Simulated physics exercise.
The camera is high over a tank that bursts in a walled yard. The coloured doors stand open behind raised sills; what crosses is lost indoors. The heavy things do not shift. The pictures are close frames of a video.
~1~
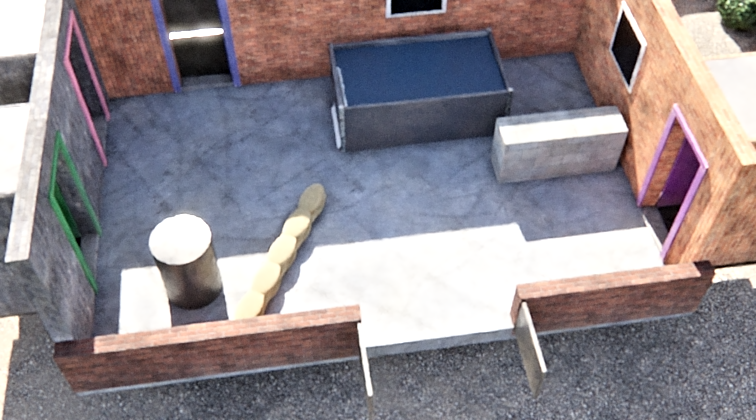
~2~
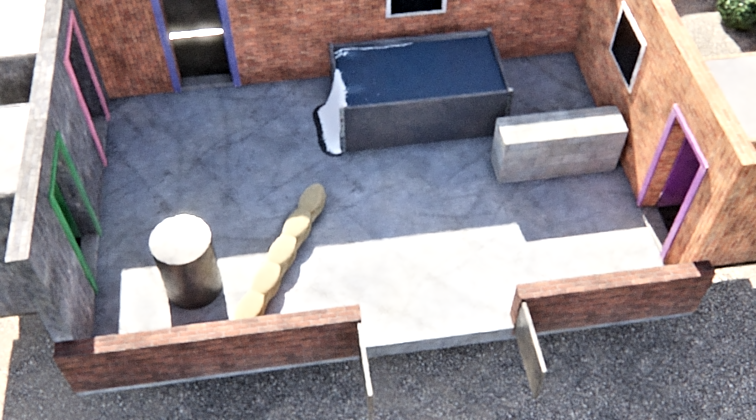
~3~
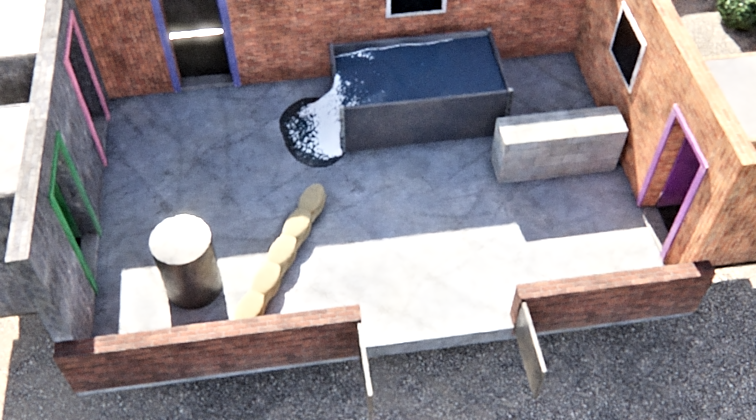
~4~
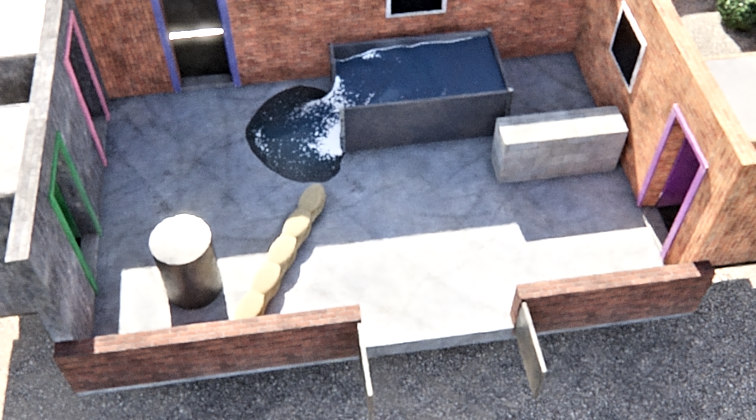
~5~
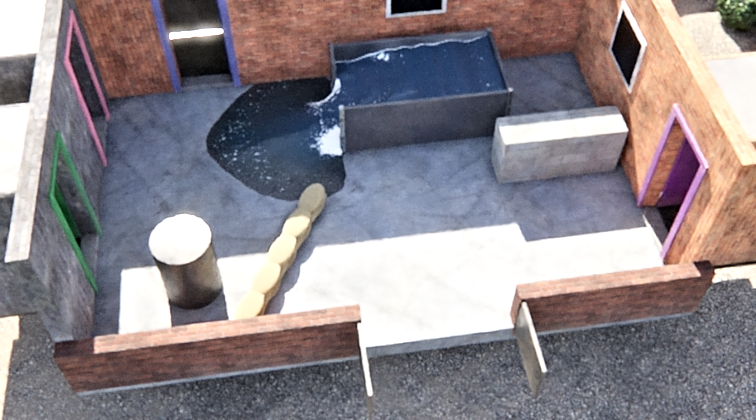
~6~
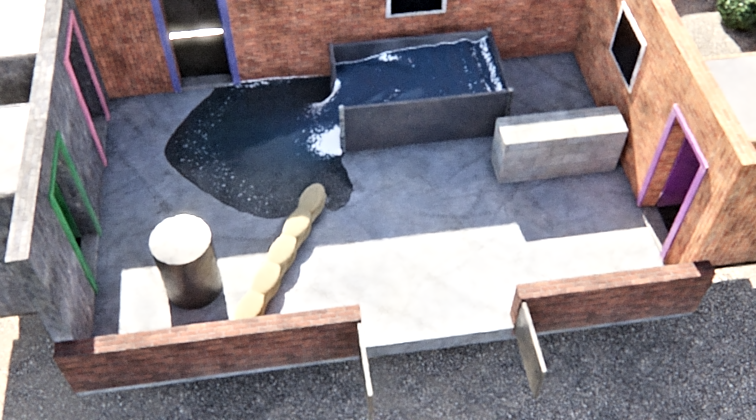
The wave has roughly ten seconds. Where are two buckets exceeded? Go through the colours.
One by one: The purple door holds within the limit; the pink door floods; the blue door floods; the green door floods.
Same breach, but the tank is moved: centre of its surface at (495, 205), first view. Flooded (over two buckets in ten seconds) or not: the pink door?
Then: The pink door is under.
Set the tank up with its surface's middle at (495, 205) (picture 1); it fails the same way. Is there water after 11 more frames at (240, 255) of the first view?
There: Under water.
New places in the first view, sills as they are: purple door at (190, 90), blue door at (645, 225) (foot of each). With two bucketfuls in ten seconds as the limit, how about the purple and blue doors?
One by one: Purple door lets more in; blue door keeps below it.
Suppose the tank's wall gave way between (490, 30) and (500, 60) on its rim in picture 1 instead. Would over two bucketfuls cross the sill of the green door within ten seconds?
One by one: The green door is under.
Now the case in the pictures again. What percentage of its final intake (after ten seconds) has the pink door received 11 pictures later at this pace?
I make it 35 per cent.
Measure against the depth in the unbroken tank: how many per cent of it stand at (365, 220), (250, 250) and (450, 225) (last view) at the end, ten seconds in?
About 4, 14 and 4 per cent.
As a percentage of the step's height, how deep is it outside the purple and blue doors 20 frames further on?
About 0 and 130 per cent.
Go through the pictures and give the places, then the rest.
The tank at (418, 71) is whole and still, in the first frame.
The front is at (339, 154), out from the gap at (341, 112), in the second frame.
Water pours out at (341, 115) and has run to (286, 119), in the third frame.
The front is at (251, 131), out from the gap at (341, 116), in the fourth frame.
The front is at (215, 153), out from the gap at (341, 117), in the fifth frame.
Water pours out at (341, 116) and has run to (174, 158), in the sixth frame.
A moment on, water covers 35 % of the floor; the purple door not reached, the pink door under two buckets in, the blue door under two buckets in, the green door not reached.
Next, water covers 40 % of the floor; the purple door not reached, the pink door far over two buckets in, the blue door over two buckets in, the green door over two buckets in.
Then, water covers 45 % of the floor; the purple door not reached, the pink door far over two buckets in, the blue door over two buckets in, the green door far over two buckets in.
Later, water covers 60 % of the floor; the purple door not reached, the pink door far over two buckets in, the blue door far over two buckets in, the green door far over two buckets in.
In the end, water covers 75 % of the floor; the purple door wet at the sill, nothing in, the pink door far over two buckets in, the blue door far over two buckets in, the green door far over two buckets in.
